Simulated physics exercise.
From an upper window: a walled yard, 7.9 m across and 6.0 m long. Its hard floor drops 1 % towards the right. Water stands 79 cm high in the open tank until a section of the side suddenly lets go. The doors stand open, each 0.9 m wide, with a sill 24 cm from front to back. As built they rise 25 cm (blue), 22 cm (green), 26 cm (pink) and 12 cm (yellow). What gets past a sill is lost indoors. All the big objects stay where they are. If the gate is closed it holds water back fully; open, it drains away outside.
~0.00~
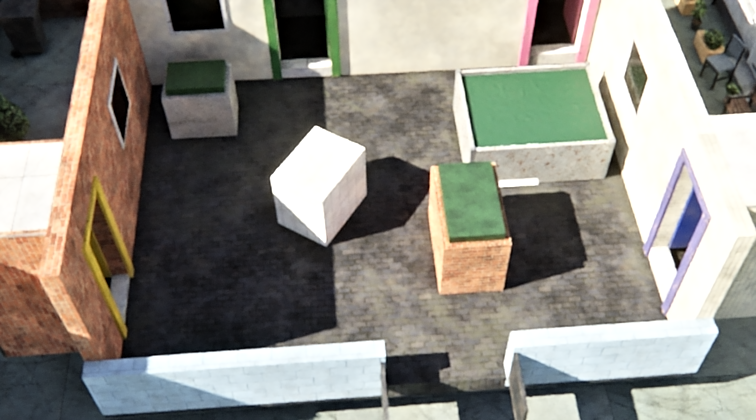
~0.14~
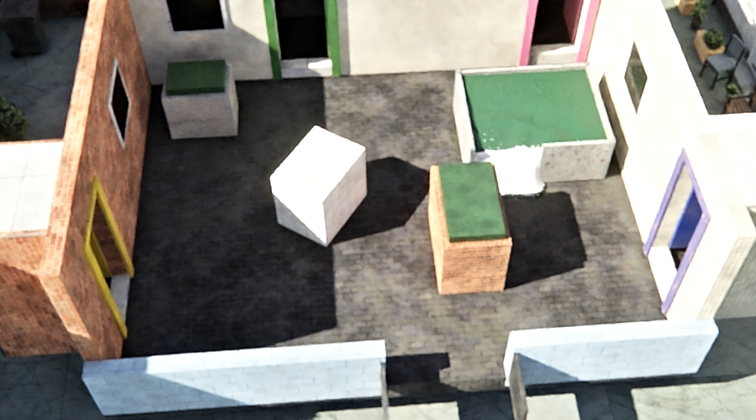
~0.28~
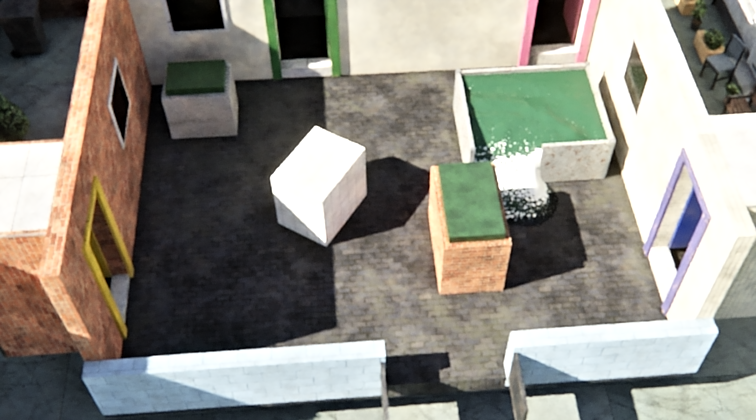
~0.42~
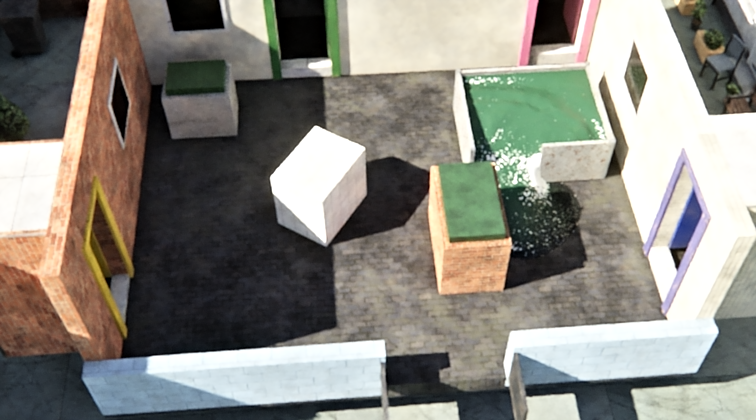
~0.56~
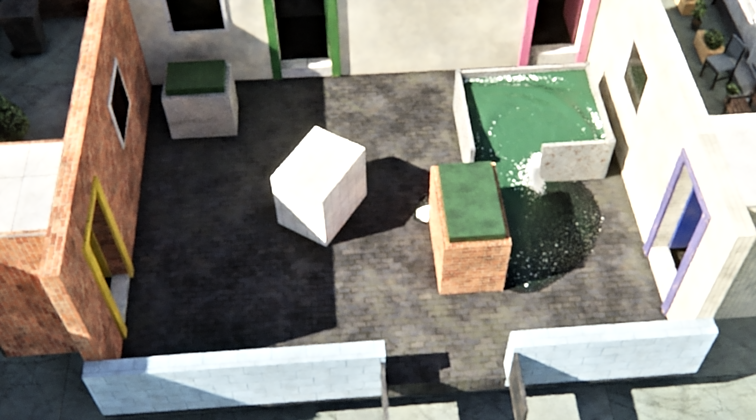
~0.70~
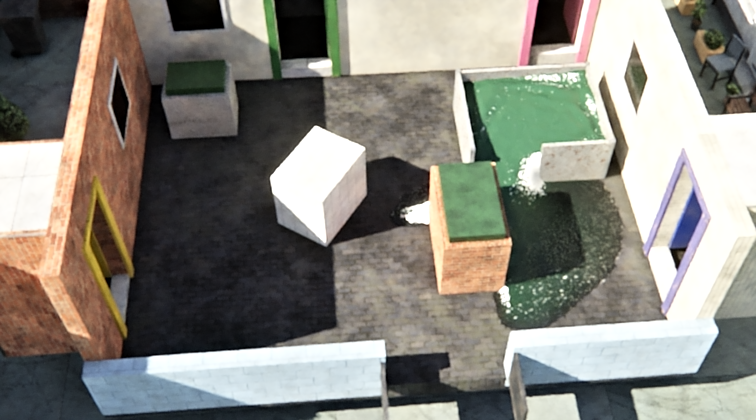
In the video, seen from above, a walled yard holds several blocks and a green-filled open tank; water bursts through a gap in the tank's front, foams around the nearby brick block, and spreads in a widening sheet across the dark floor.
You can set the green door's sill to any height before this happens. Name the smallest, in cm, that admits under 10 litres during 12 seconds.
About 6 cm.
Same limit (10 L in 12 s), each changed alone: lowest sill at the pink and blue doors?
About 12.0 cm at pink and 22 cm at blue.
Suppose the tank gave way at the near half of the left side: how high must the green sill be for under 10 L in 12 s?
Some 11.0 cm.
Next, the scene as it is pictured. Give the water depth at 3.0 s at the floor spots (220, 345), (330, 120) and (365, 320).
Roughly 1, 3 and 5 cm, in turn.
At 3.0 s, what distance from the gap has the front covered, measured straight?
About 5.4 m.
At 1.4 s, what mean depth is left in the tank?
About 51 cm.
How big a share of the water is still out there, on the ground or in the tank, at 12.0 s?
Some 88 per cent remains.
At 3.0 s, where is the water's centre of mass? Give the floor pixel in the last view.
Around (514, 212).
After 1.4 s water covers 25 % of the floor, deepest (50 cm) near (478, 211); it has not reached the green door.
After 3.0 s water covers 50 % of the floor, deepest (35 cm) near (556, 358); 5 cm at the green door, 0 litres in over its 22 cm sill.
After 12.0 s water covers 100 % of the floor, deepest (12 cm) near (656, 352); 7 cm at the green door, 0 litres in over its 22 cm sill.
At the green door as built, the water arrived by 2.8 s and peaked near 9 cm at 3.4 s.
Run again over the same 12 s with other heights there, 16 litres in over 5.5 cm, 3 litres over 7.5 cm. The limit of 10 litres is kept from about 6 cm up.
